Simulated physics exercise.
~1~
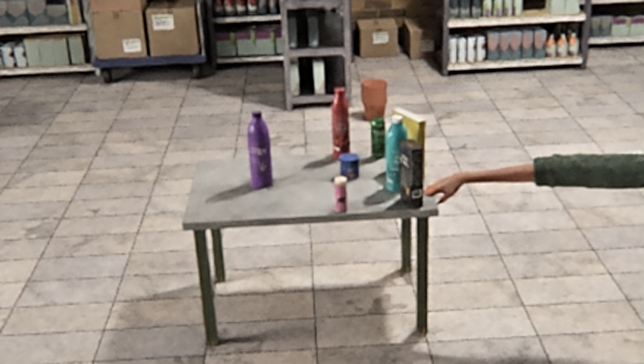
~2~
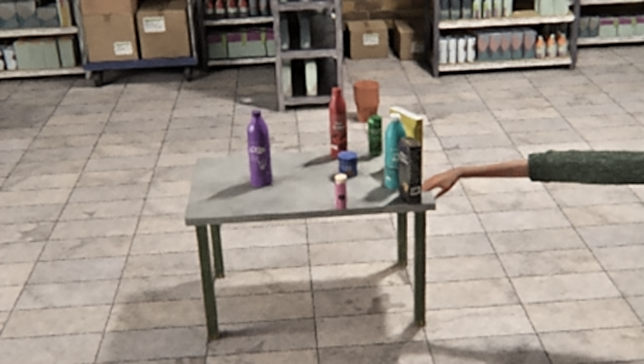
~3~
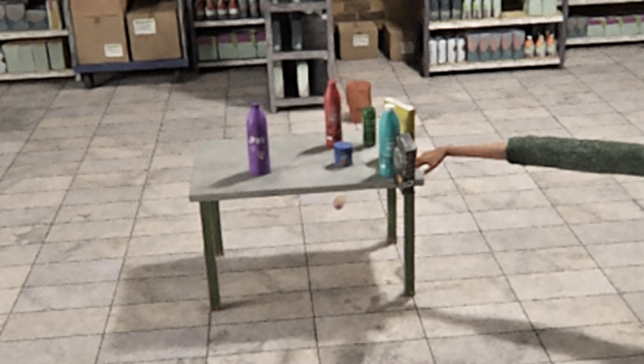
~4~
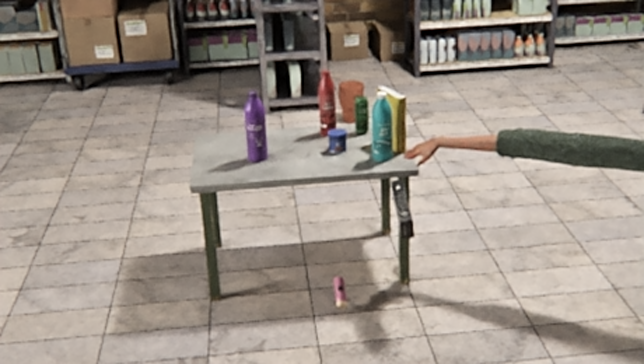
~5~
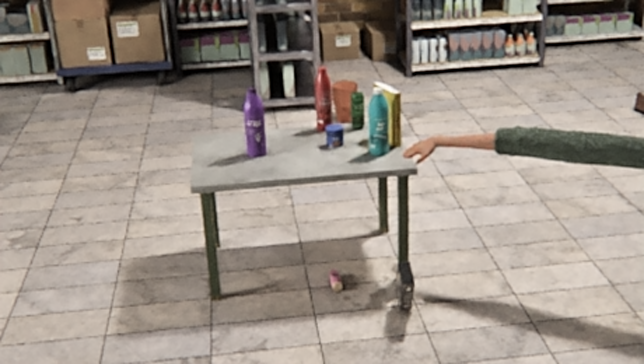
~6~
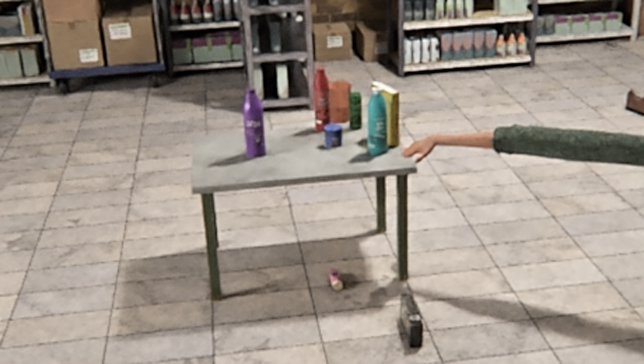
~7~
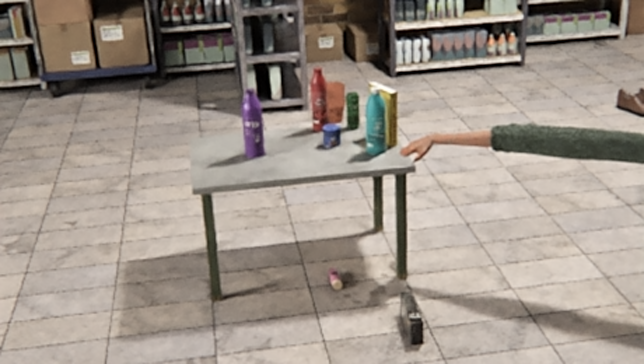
Storeroom with stocked shelves, a hand shoving a small table of bottles away, pink shaker and black packet falling to the floor.
